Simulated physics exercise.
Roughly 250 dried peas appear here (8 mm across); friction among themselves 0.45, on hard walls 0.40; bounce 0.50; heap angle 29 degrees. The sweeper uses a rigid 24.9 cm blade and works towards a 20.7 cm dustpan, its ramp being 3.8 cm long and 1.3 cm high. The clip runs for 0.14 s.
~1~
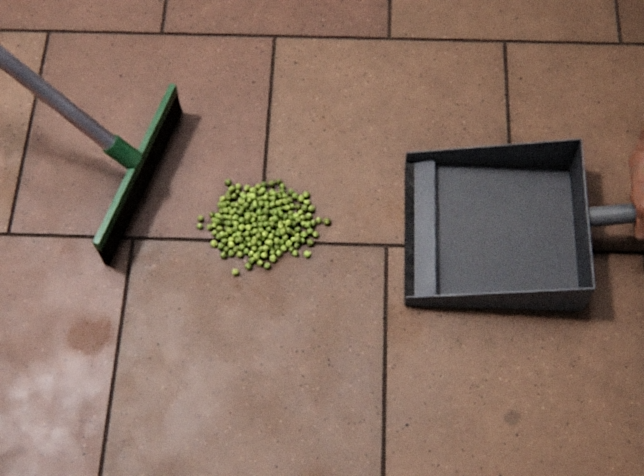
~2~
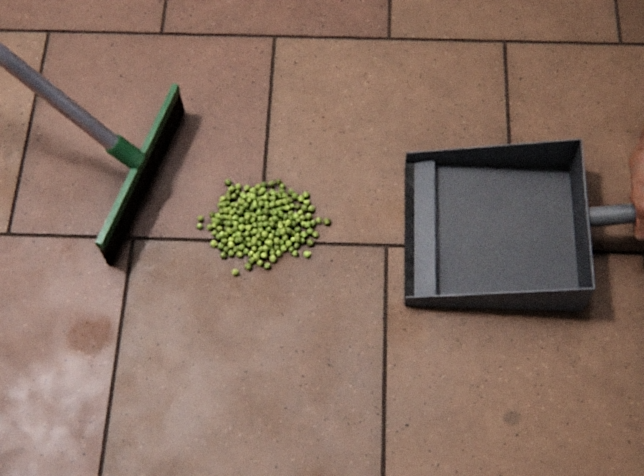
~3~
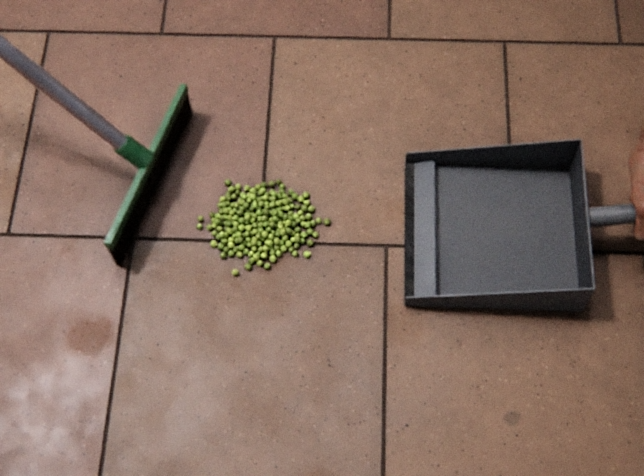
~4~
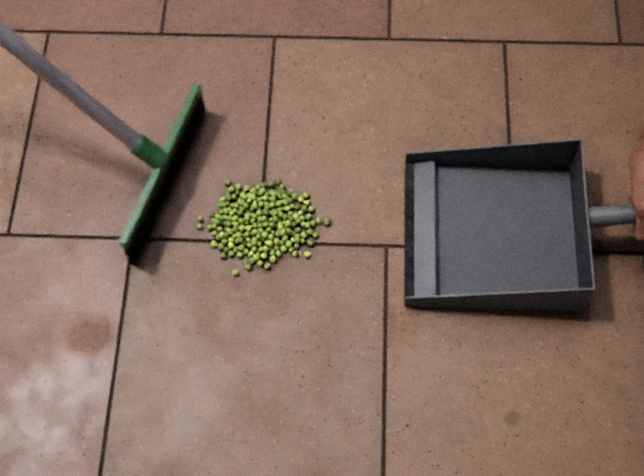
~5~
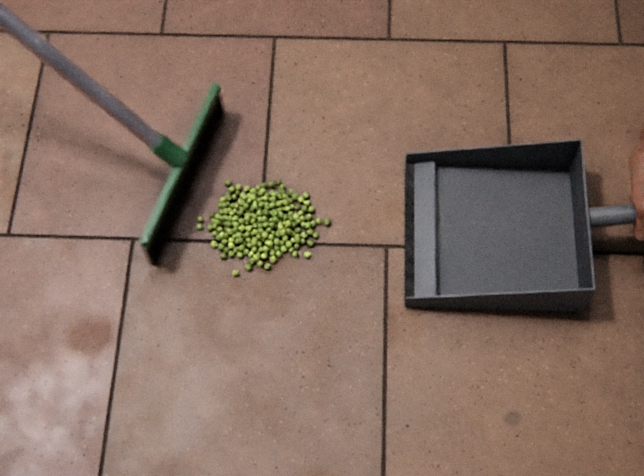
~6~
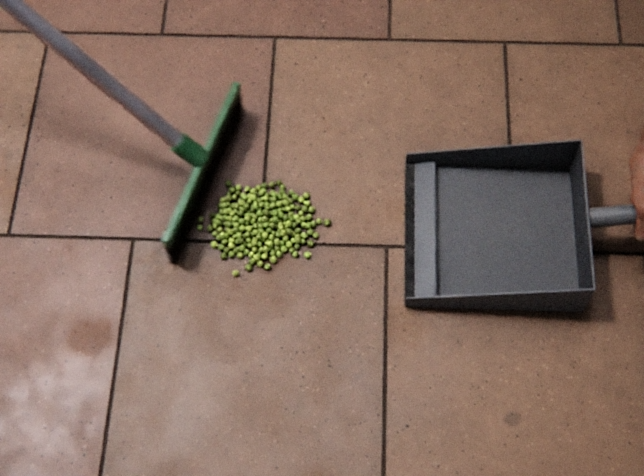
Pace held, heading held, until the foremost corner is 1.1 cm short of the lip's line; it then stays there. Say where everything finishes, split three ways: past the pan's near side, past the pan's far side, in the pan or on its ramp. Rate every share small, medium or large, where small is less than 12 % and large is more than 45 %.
Ratings - past the pan's near side: Medium; past the pan's far side: Small; in the pan or on its ramp: Medium.
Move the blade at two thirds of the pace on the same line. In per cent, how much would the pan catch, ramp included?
Near 10 %.
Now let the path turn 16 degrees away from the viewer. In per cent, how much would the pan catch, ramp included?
That gives near 5 in a hundred.
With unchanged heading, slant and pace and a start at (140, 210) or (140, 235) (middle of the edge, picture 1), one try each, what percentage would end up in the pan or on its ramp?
Some 30 and 30 per cent.
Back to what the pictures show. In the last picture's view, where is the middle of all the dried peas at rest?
Resting centre estimate: Around (400, 252).
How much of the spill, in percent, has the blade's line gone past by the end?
About 5 per cent.
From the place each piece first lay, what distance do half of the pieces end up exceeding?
20 cm or thereabouts.
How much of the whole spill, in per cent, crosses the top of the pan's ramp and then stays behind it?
It comes to some 10 per cent.
Then, 0.12 s after the last picture, middle of the blade 14 cm from the lip; 0 % over the lip, far side 0 %, near side 0 %.
Then, 0.20 s after the last picture, middle of the blade 7 cm from the lip; 0 % over the lip, far side 0 %, near side 5 %.
Then, 0.42 s after the last picture, middle of the blade 5 cm from the lip; 25 % over the lip, far side 5 %, near side 20 %.
In the end, near side 25 %, far side 5 %, pan 25 %, in front of the lip or behind the blade 50 %.
